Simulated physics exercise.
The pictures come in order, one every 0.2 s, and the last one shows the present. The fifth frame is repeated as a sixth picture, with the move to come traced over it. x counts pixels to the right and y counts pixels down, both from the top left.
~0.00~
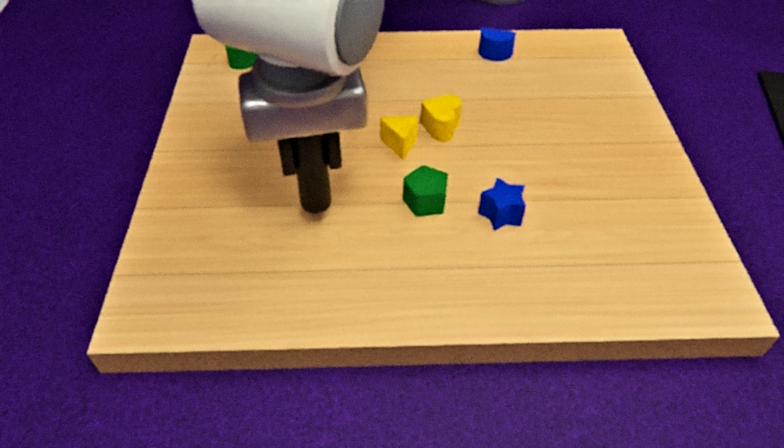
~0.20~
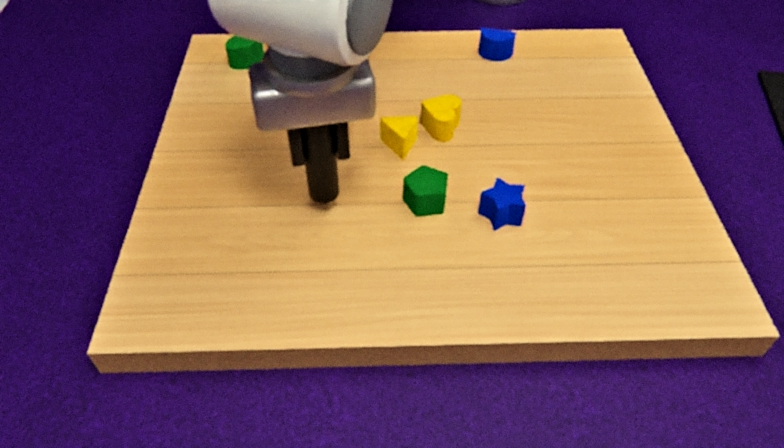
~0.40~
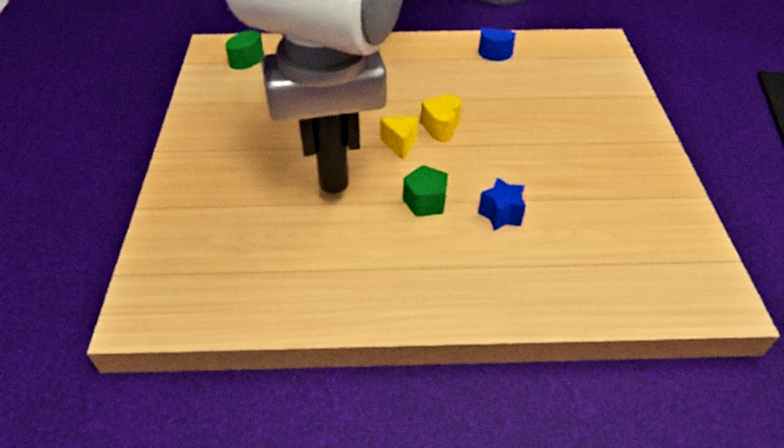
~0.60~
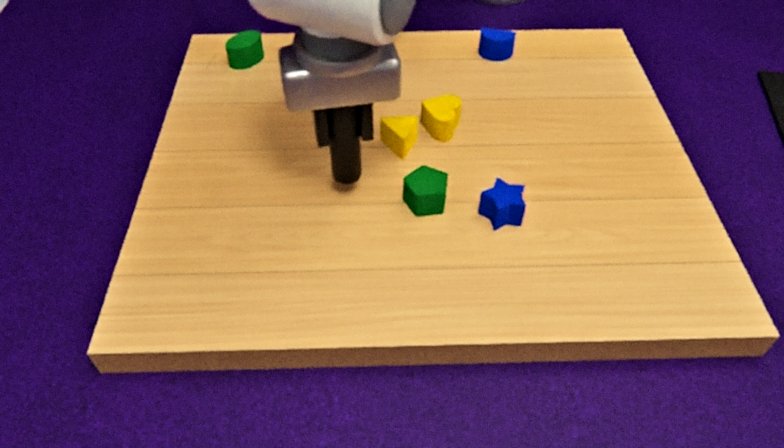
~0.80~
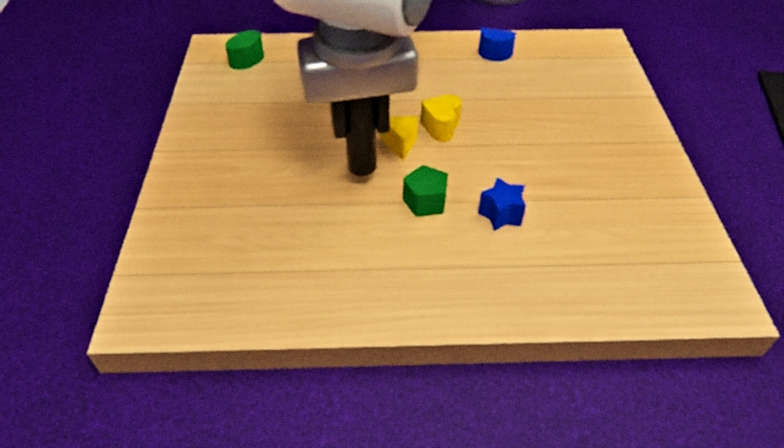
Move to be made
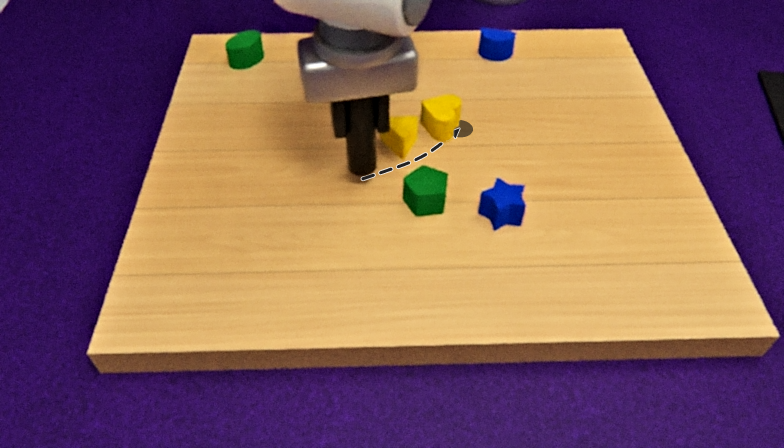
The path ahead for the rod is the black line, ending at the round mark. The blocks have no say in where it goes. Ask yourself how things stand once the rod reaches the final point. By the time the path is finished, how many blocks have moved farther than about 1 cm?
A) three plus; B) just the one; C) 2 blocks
C - 2 blocks.
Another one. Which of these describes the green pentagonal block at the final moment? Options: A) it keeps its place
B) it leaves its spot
The correct letter is A.
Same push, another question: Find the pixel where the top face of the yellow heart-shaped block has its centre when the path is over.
Expect it around (451, 88).
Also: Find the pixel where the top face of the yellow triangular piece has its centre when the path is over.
About (414, 115).
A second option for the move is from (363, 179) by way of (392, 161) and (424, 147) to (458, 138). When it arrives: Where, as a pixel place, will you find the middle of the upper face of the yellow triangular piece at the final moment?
It should be at about (418, 107).
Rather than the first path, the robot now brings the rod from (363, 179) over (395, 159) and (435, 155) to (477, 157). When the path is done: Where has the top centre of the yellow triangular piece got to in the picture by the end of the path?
Put as a pixel place, it's (415, 116).
Drawn move, from (363, 179) by way of (402, 166) and (435, 149) to (460, 129).
The first path, step by step. One third of the way, rod at (402, 153); yellow triangular piece at (402, 122), turned 15° anticlockwise.
Two thirds of the way, rod at (436, 136); yellow triangular piece at (413, 116), turned 85° anticlockwise.
At the end, rod at (461, 116); yellow triangular piece at (414, 115), turned 95° anticlockwise; green pentagonal block still; yellow heart-shaped block at (451, 88), turned 50° anticlockwise.
